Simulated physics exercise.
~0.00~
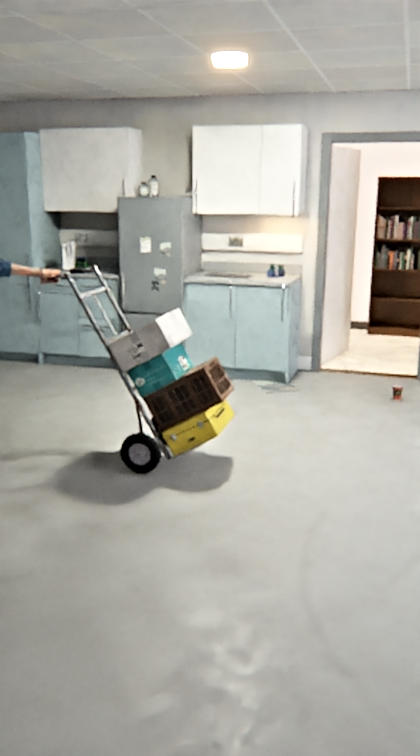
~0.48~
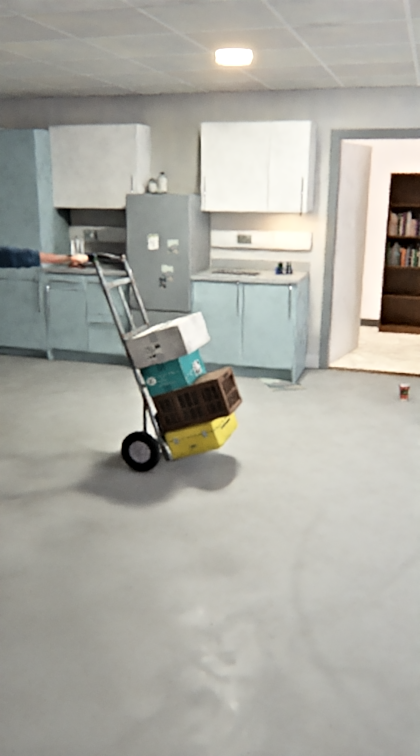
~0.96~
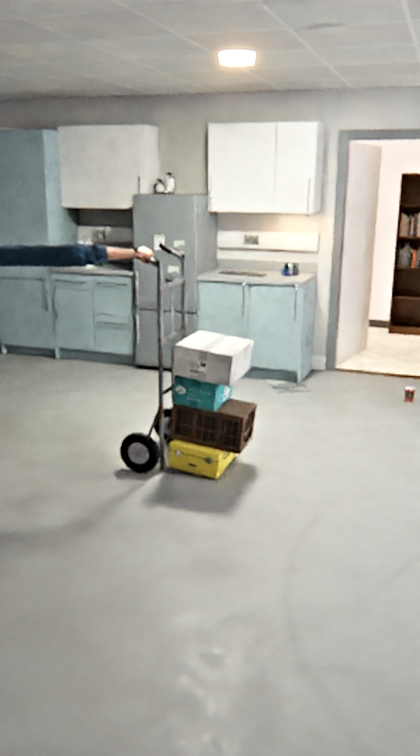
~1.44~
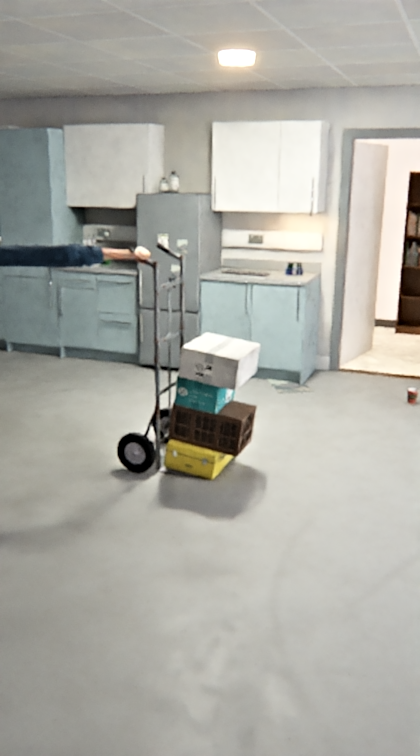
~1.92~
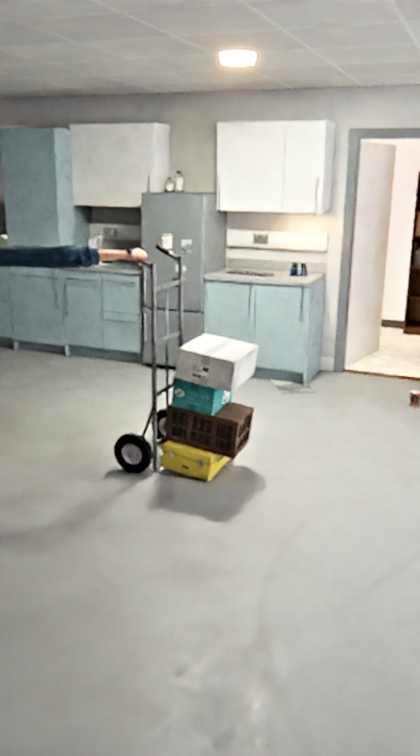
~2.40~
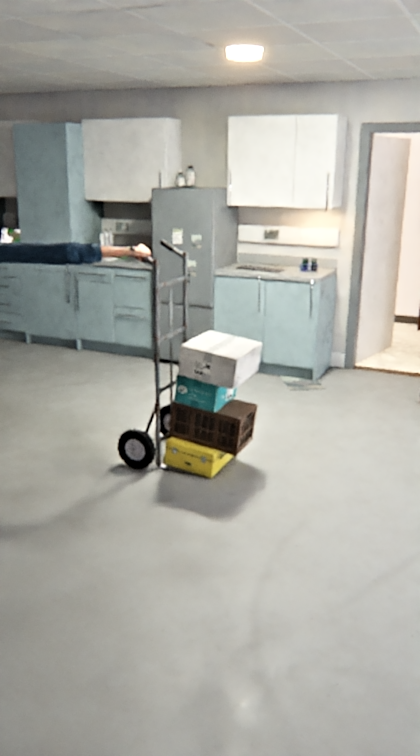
A sack truck stacked with a yellow toolbox, a brown crate, a turquoise parcel and a white parcel starts tilted back toward the left, held at its handle by an outstretched arm in a grey room with blue kitchen cupboards. The hand swings it upright, and the load comes up with it. As the truck reaches vertical, its base meets the floor and the white parcel shifts out to the right. The hand then holds the truck still while the view drifts slightly. All four things remain stacked, with the white parcel jutting out on top.
